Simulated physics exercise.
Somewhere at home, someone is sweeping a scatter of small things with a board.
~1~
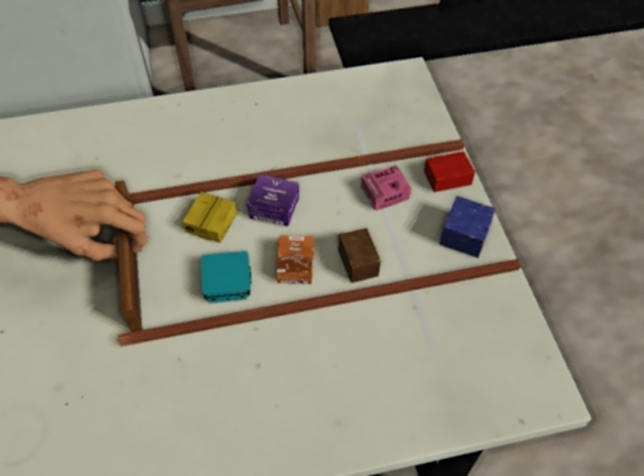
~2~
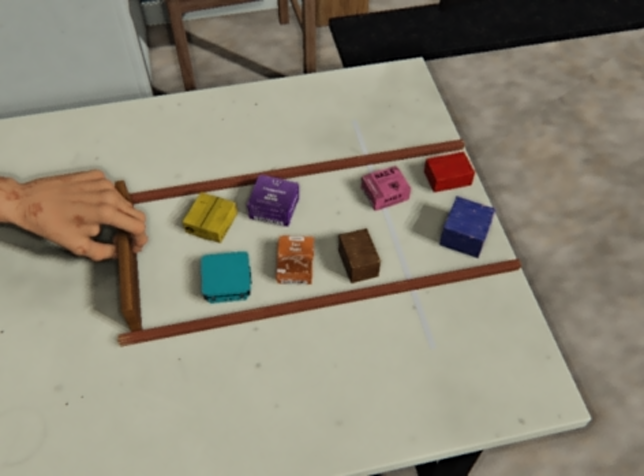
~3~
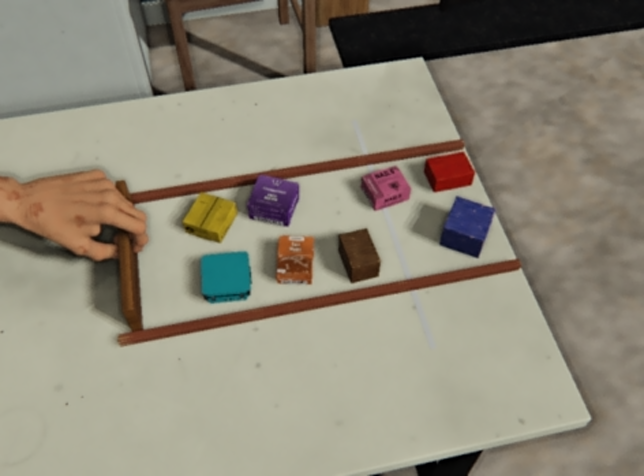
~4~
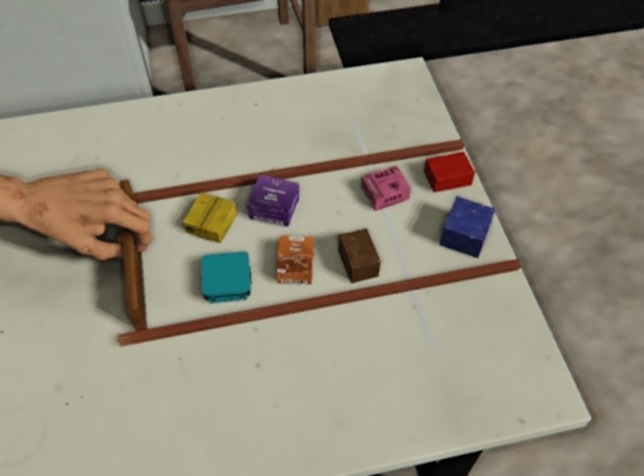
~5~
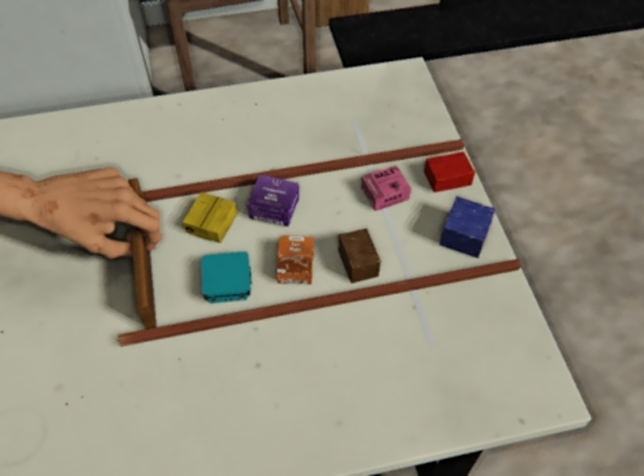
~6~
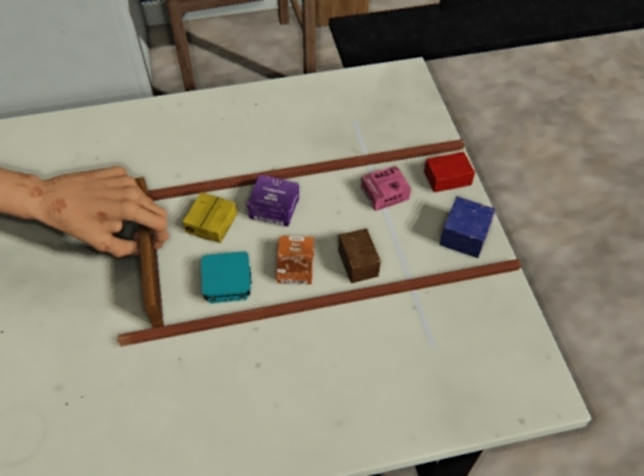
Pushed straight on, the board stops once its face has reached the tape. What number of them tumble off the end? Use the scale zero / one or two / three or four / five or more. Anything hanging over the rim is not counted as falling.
On that scale it is one or two.
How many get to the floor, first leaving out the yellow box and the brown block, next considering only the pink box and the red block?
You'd see 0 fallen, and 1 in the other try.
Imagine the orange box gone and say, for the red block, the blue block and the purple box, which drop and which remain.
The red block goes down, the blue block stays put, the purple box stays put.
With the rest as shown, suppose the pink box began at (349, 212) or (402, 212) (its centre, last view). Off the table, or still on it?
Try one: It is still there. Try two: It is still there.
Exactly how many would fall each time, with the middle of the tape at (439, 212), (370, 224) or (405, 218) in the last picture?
The counts: 6, 1 and 3.
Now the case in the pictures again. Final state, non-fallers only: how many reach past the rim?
The tally is 1.
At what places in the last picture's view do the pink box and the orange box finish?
The pink box finishes at (475, 175); the orange box finishes at (458, 231).
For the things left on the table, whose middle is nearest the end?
The pink box is the one.
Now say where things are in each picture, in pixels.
The first frame shows red block (449, 172); blue block (468, 227); pink box (386, 188); board (128, 253); tape (389, 221).
The second frame shows blue block (467, 227); board (128, 253).
The third frame shows pink box (386, 188); yellow box (211, 218).
The fourth frame shows red block (449, 172); brown block (359, 256).
The fifth frame shows blue block (467, 227); orange box (295, 260).
The sixth frame shows red block (449, 172); blue block (467, 227); pink box (386, 188); board (149, 250); tape (389, 221).
A little later, none off yet; red block at rest near (449, 172); blue block at rest near (467, 227); pink box at rest near (386, 188).
When it is over, the number that fall off is one or two; down, blue block and red block.
